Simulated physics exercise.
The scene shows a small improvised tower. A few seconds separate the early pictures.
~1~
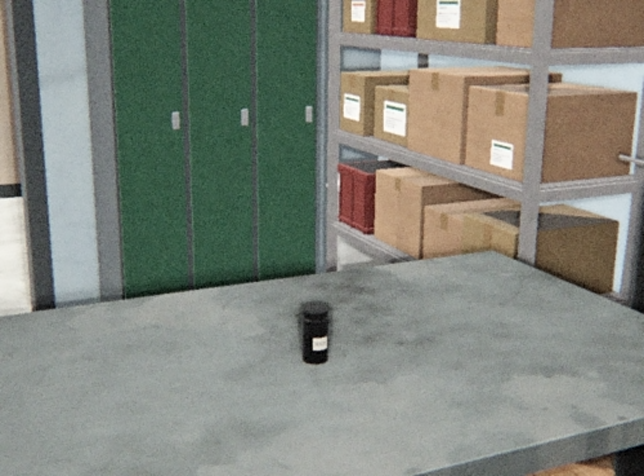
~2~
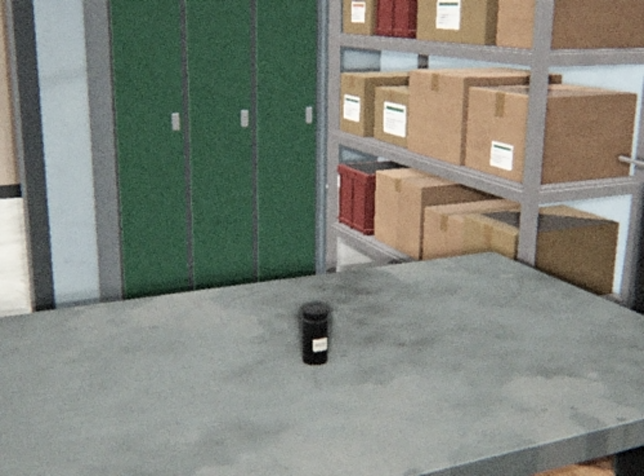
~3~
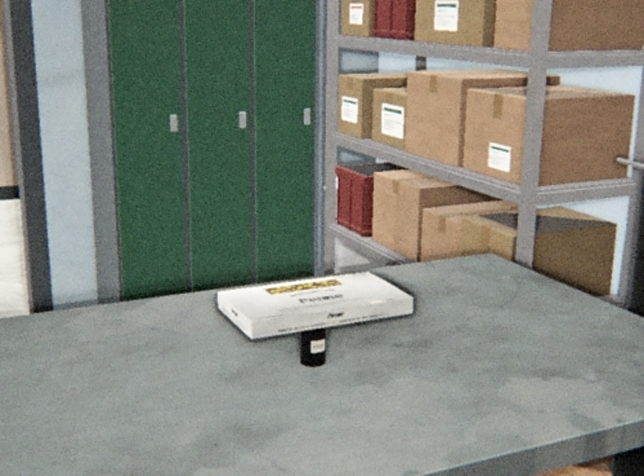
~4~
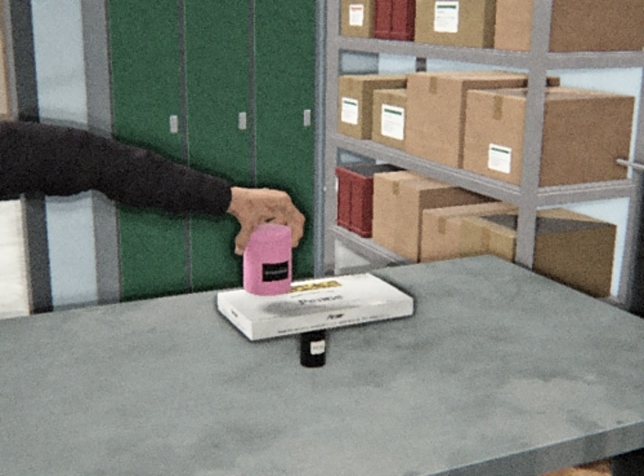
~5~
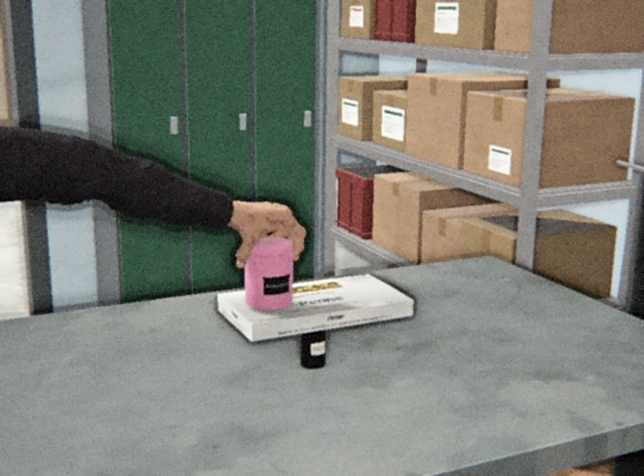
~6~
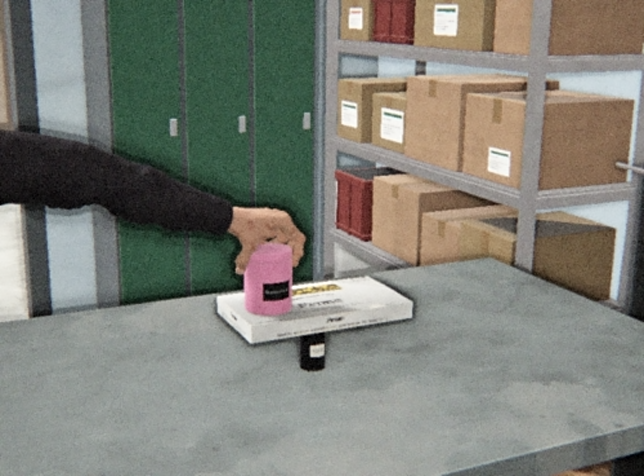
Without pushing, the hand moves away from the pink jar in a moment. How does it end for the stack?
In the end the stack comes down.
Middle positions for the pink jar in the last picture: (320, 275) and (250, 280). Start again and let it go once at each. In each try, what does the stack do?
In case one it stays upright, while in case two it tumbles.
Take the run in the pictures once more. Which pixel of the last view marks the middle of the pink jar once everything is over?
Around (182, 382).
Then, 0.30 s after the last picture, pink jar now fallen; white packet tipped 31° from how it was.
Then, 0.40 s after the last picture, white packet tipped 50° from how it was.
Then, 0.60 s after the last picture, white packet tipped 31° from how it was.
Then, 0.80 s after the last picture, white packet tipped 27° from how it was; black shaker slid a little.
At rest, fallen, pink jar; moved from the start, white packet; black shaker in place. Seen from the same camera at the end, pink jar near (182, 382). The stack comes apart.
